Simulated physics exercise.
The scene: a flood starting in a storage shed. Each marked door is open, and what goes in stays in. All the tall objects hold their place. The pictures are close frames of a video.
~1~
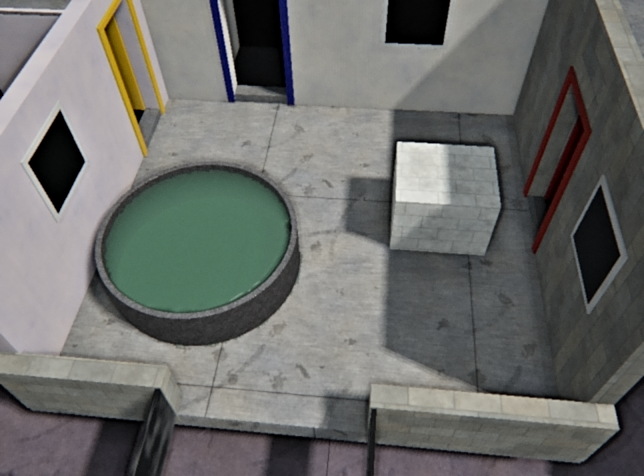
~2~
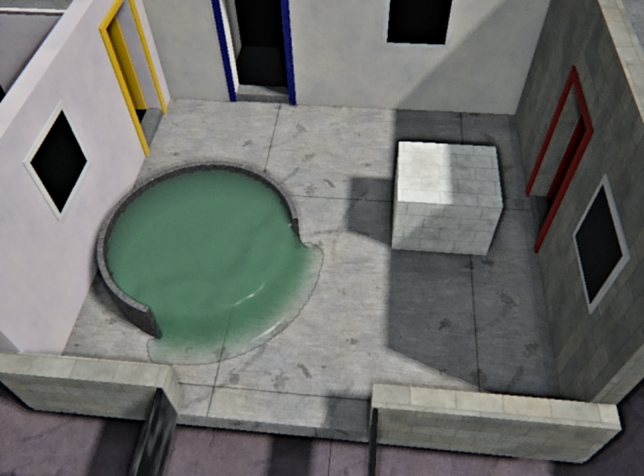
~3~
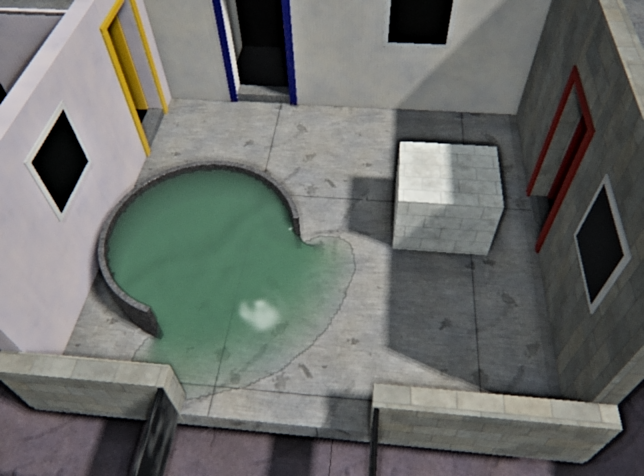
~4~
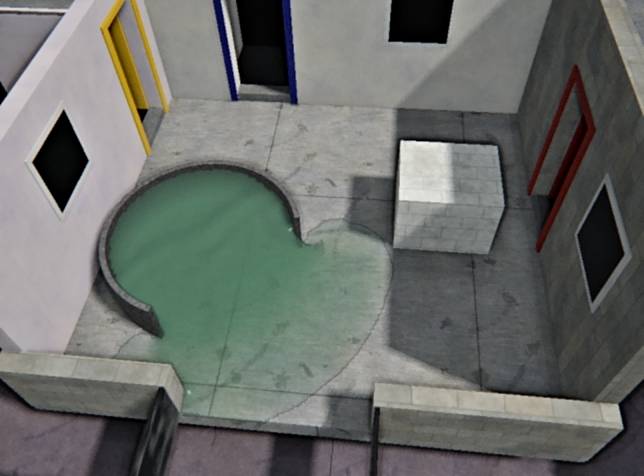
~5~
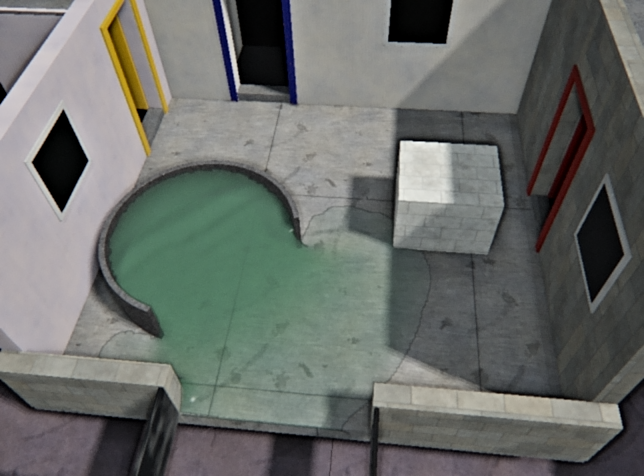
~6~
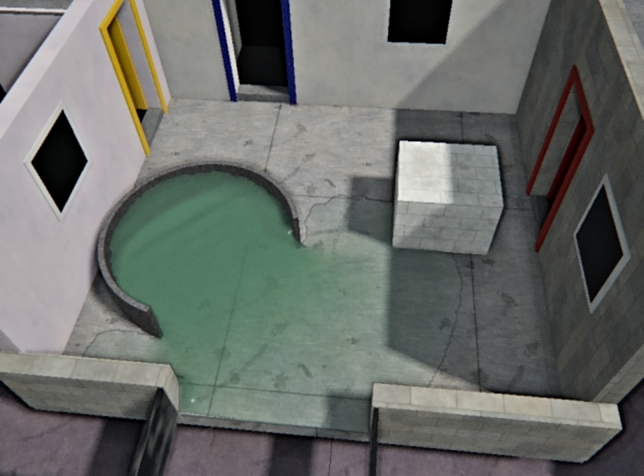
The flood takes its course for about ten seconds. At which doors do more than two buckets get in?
The blue door holds within the limit; the red door floods; the yellow door holds within the limit.
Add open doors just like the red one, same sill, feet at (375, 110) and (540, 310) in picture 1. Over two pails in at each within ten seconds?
In turn: Stays under, takes more.
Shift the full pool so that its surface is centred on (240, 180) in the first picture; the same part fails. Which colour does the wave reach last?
The one in yellow.
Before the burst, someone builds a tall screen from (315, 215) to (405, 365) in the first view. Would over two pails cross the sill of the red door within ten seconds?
One by one: The red door takes less.
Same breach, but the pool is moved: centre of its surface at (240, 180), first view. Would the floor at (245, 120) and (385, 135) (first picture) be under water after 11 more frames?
In that order: No water, flooded.
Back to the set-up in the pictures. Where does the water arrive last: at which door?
Last comes the blue one.
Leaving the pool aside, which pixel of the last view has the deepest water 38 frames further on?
Near (515, 120).
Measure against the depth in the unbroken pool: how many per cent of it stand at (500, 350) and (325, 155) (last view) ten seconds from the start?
About 8 and 4 per cent.
A moment on, water covers 45 % of the floor; the blue door not reached, the red door not reached, the yellow door not reached.
Next, water covers 50 % of the floor; the blue door not reached, the red door wet at the sill, nothing in, the yellow door not reached.
Then, water covers 55 % of the floor; the blue door not reached, the red door wet at the sill, nothing in, the yellow door wet at the sill, nothing in.
Later, water covers 75 % of the floor; the blue door wet at the sill, nothing in, the red door over two buckets in, the yellow door wet at the sill, nothing in.
In the end, water covers 95 % of the floor; the blue door wet at the sill, nothing in, the red door over two buckets in, the yellow door wet at the sill, nothing in.
